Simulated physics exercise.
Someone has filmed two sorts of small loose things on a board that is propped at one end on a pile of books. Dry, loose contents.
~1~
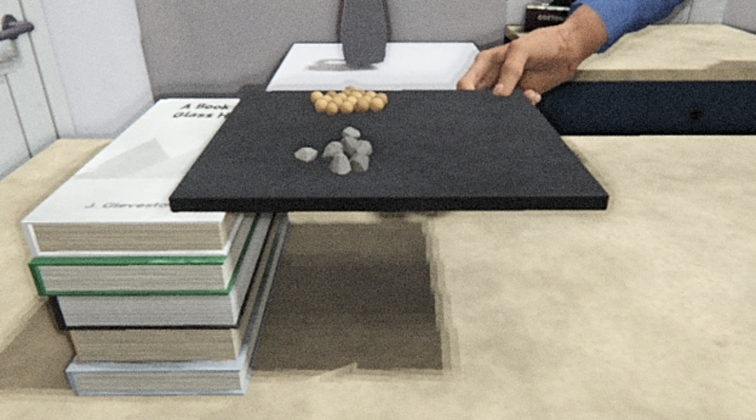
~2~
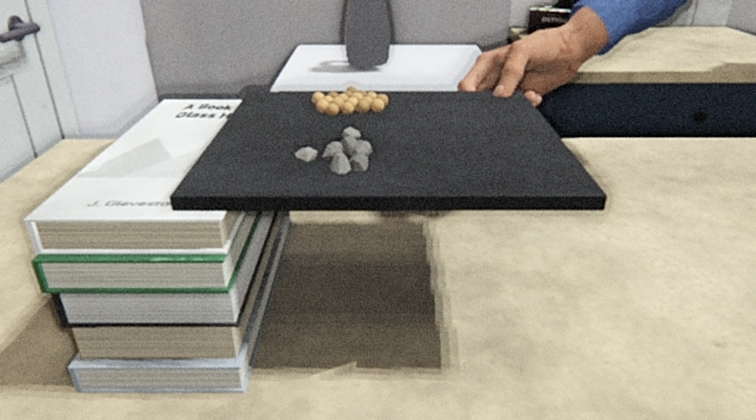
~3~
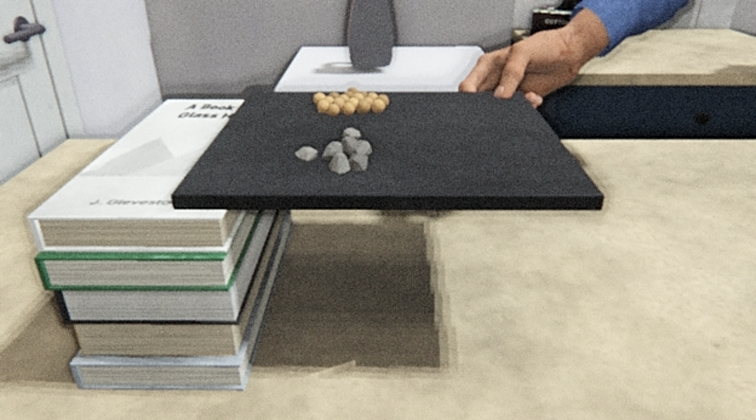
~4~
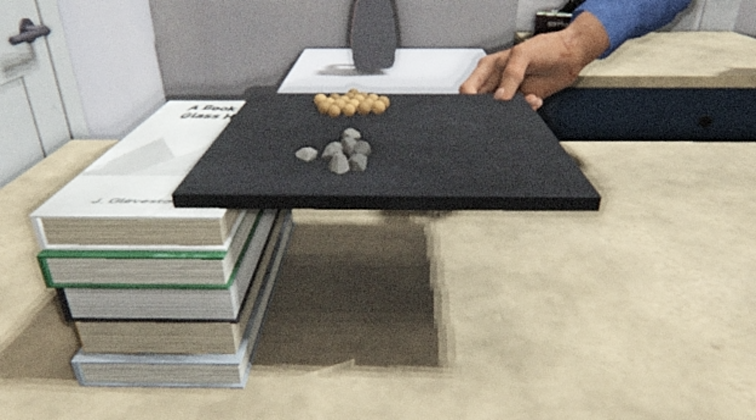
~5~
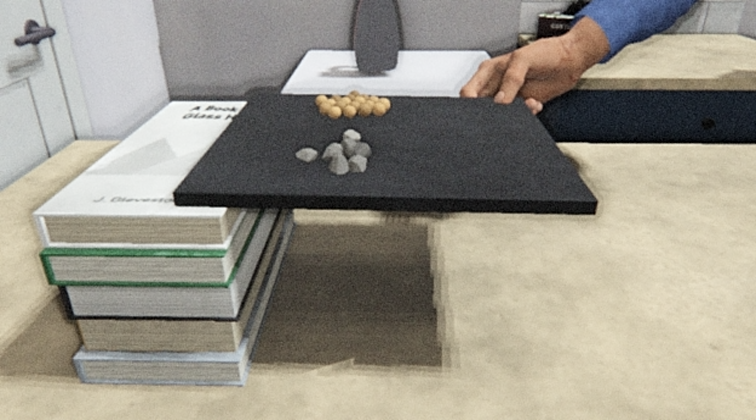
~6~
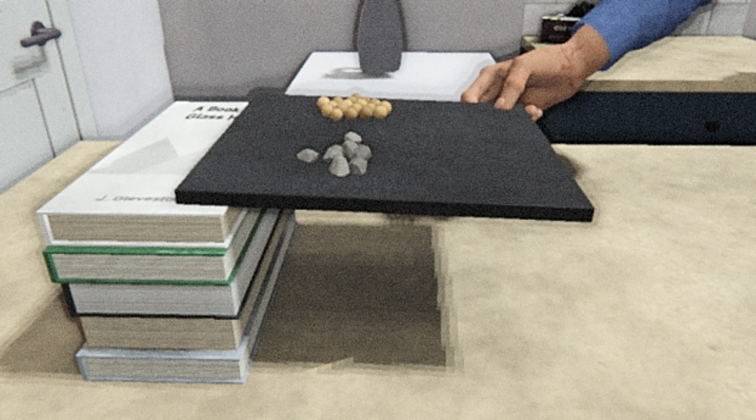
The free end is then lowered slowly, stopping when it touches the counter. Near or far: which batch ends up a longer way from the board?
Farther travel: The farther-off batch.
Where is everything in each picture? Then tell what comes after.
In the first picture, held end of the board at (589, 197), level; book pile at (186, 160), tall, over half the board's length; near batch at (351, 147), a few bits of gravel; far batch at (351, 103), a few round wooden beads.
In the second picture, held end of the board at (587, 197), level; far batch at (352, 104).
In the third picture, held end of the board at (584, 197), level; near batch at (351, 147).
In the fourth picture, held end of the board at (582, 198), level; far batch at (354, 106).
In the fifth picture, held end of the board at (579, 202), down by 1°; near batch at (350, 148).
In the sixth picture, held end of the board at (576, 209), down by 2°; book pile at (196, 158); near batch at (351, 151), not moving; far batch at (356, 110), not moving.
Then, 0.47 s past the last view, board sloping at 16°; near batch all still on the board; far batch all still on the board.
Then, 0.96 s past the last view, board sloping at 32°; near batch all still on the board; far batch mostly up to a board's length out.
Then, 1.55 s past the last view, board resting at 36°; near batch mostly less than half a board's length out; far batch mostly one to two board lengths out.
Finally, board resting at 36°; near batch mostly less than half a board's length out; far batch mostly more than two board lengths out, about a quarter gone off the counter; the far batch has gone farther.
